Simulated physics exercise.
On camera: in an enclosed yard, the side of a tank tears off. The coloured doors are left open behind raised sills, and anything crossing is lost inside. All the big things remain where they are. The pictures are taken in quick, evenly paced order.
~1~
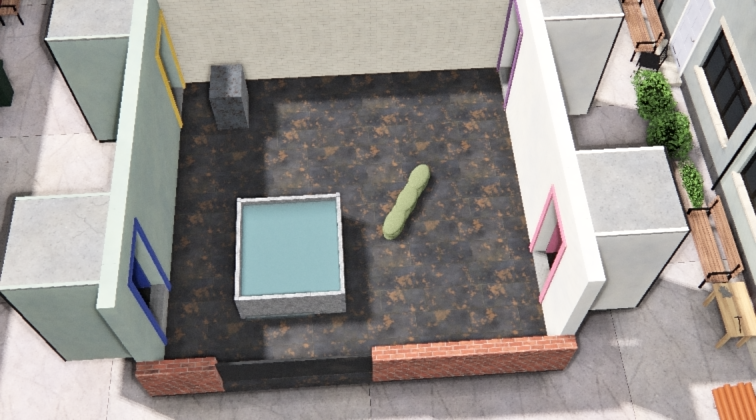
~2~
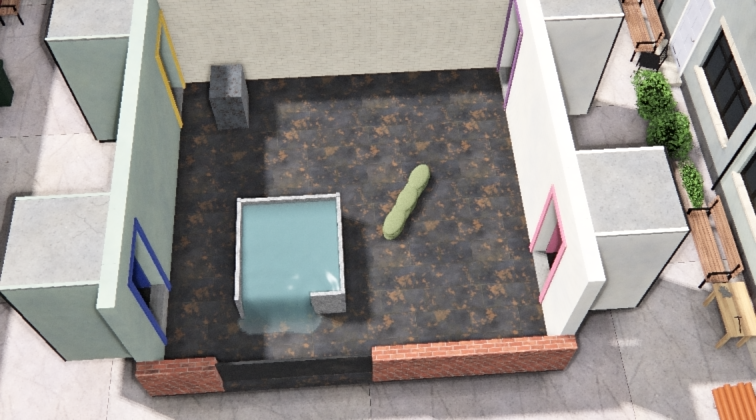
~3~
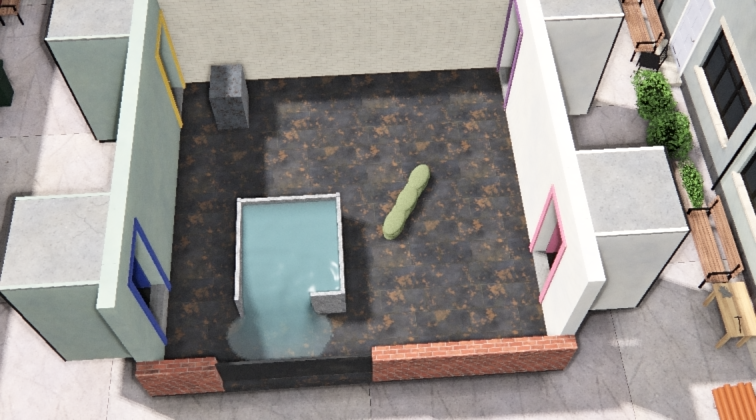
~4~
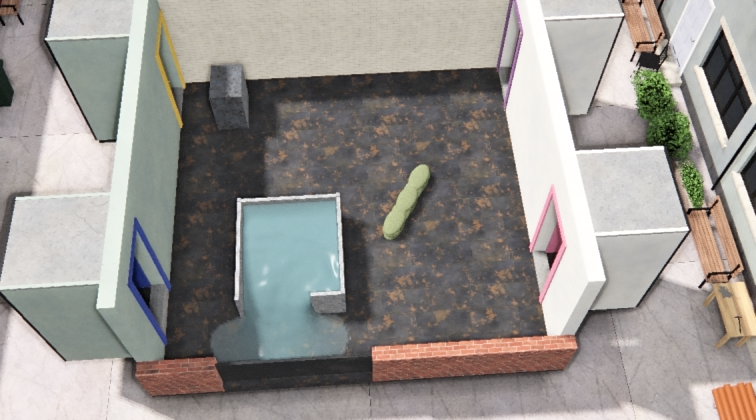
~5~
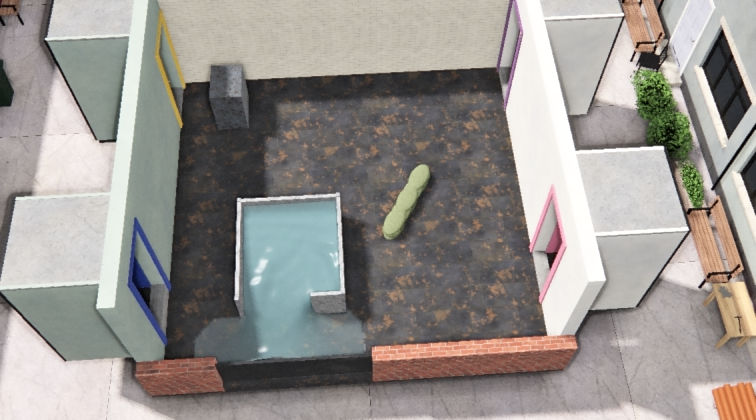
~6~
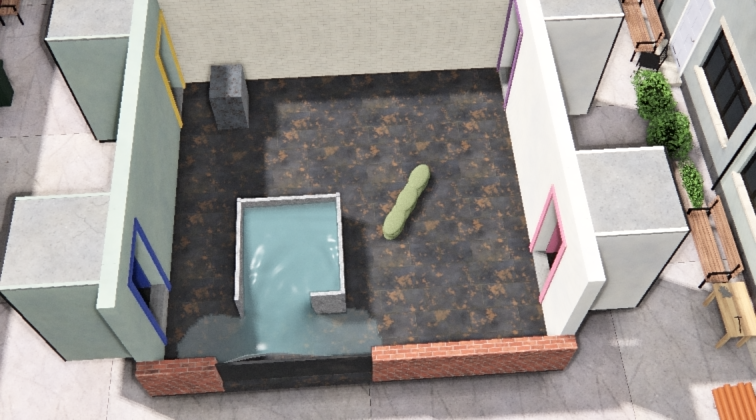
Water pouring from the opened front side of a square tank in a walled yard, spreading across the dark ground nearby.
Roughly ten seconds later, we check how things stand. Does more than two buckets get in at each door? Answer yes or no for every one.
Yellow door: Yes, pink door: Yes, purple door: No, blue door: No.
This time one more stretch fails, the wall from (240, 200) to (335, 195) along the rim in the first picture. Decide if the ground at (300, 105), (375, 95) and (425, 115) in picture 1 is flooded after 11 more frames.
One by one: Waterlogged; waterlogged; waterlogged.
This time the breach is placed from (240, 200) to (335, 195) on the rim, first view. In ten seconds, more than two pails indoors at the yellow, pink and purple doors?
The yellow door tops the limit, the pink door stays within the limit, and the purple door tops the limit.
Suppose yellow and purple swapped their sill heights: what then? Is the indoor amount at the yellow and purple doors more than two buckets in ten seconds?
With that change, the yellow one falls below the mark and the purple one goes past the mark.
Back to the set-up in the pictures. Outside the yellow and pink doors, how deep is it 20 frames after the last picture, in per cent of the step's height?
Close to 60 per cent for the first one and close to 240 per cent for the second.
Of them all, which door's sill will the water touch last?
That would be the door marked purple.
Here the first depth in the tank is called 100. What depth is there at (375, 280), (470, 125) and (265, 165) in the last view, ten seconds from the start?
At the three places, in the order asked: Around 4, 12 and 4 per cent.
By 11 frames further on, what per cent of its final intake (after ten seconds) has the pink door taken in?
I'd put it at about 0 per cent.
A moment on, water covers 15 % of the floor; the yellow door not reached, the pink door not reached, the purple door not reached, the blue door wet at the sill, nothing in.
Next, water covers 35 % of the floor; the yellow door not reached, the pink door not reached, the purple door not reached, the blue door wet at the sill, nothing in.
Then, water covers 55 % of the floor; the yellow door wet at the sill, nothing in, the pink door over two buckets in, the purple door not reached, the blue door under two buckets in.
Later, water covers 85 % of the floor; the yellow door over two buckets in, the pink door over two buckets in, the purple door wet at the sill, nothing in, the blue door under two buckets in.
In the end, water covers 95 % of the floor; the yellow door far over two buckets in, the pink door far over two buckets in, the purple door wet at the sill, nothing in, the blue door under two buckets in.
